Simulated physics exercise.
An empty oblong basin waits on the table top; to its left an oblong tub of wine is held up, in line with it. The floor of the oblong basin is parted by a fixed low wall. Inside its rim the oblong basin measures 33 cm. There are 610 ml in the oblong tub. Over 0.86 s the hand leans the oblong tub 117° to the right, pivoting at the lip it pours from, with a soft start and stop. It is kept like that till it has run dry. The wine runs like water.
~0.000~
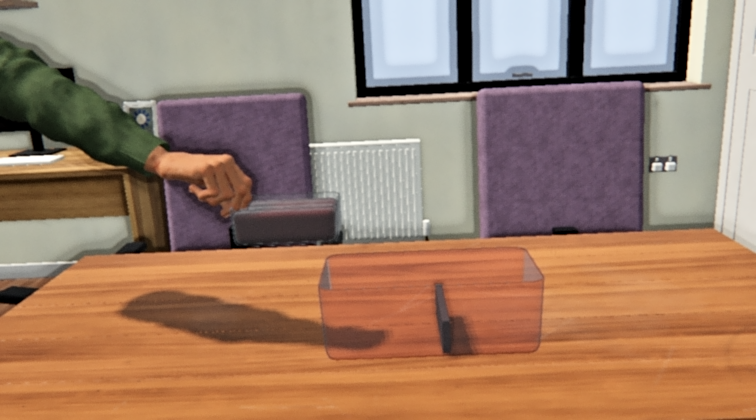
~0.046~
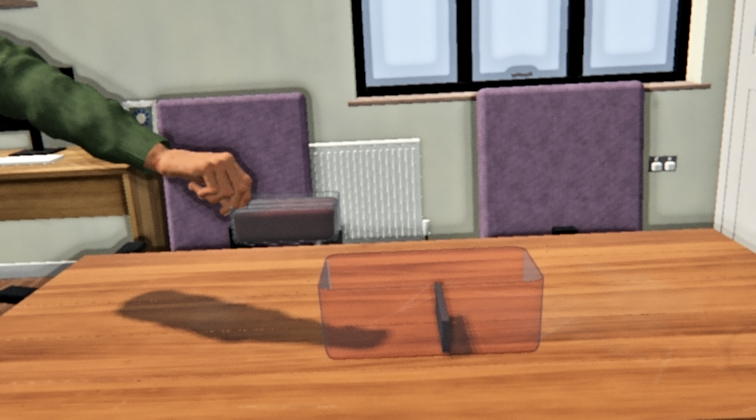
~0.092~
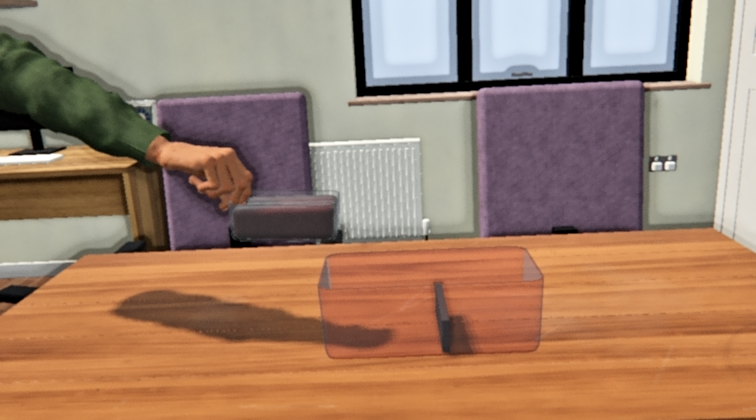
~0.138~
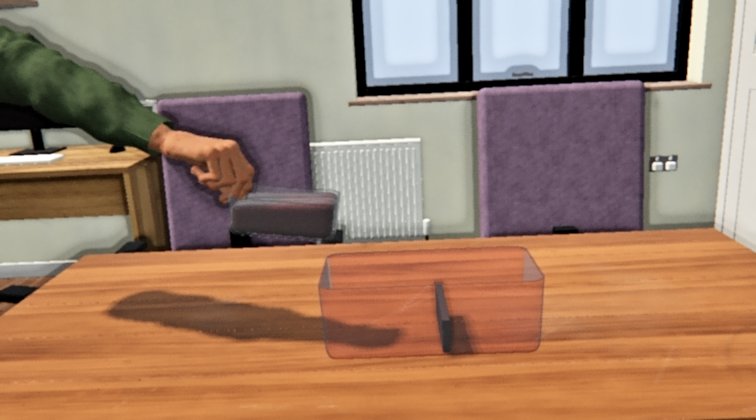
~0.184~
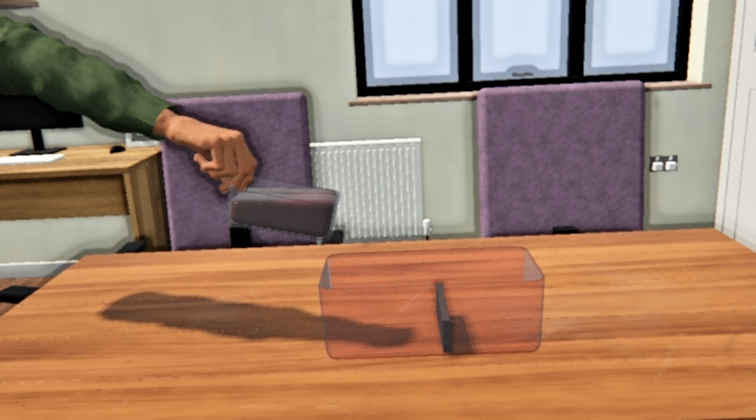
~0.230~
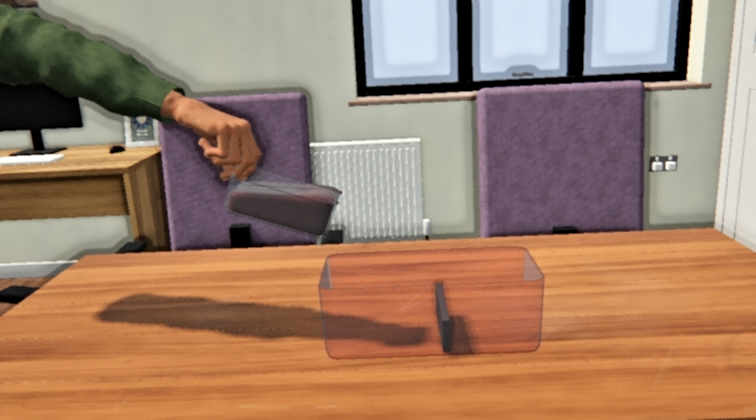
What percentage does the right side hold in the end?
The far part has some 10 per cent.
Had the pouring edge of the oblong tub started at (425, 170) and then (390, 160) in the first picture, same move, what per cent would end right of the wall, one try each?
In turn about 65 and 80 per cent.
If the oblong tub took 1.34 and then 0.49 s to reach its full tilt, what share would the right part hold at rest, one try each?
First 0, then 5 per cent.
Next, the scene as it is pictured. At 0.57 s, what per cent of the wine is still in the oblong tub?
About 20 per cent.
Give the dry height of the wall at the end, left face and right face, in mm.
Some 34 mm on the left and 50 mm on the right.
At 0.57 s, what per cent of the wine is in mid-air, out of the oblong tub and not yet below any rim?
Near 58 in a hundred.
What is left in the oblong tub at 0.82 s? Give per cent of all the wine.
Near 0 in a hundred.
After 0.57 s the tilt is 87° and 19 per cent is still to pour, 23 is left of the wall and 0 right of it.
After 0.82 s the tilt is 116° and 0 per cent is still to pour, 87 is left of the wall and 7 right of it.
After 1.08 s the tilt is 117° and 0 per cent is still to pour, 85 is left of the wall and 8 right of it.
After 1.36 s the tilt is 117° and 0 per cent is still to pour, 82 is left of the wall and 10 right of it.
In the end 82 per cent lies left of the wall, 10 right of it and 7 outside.
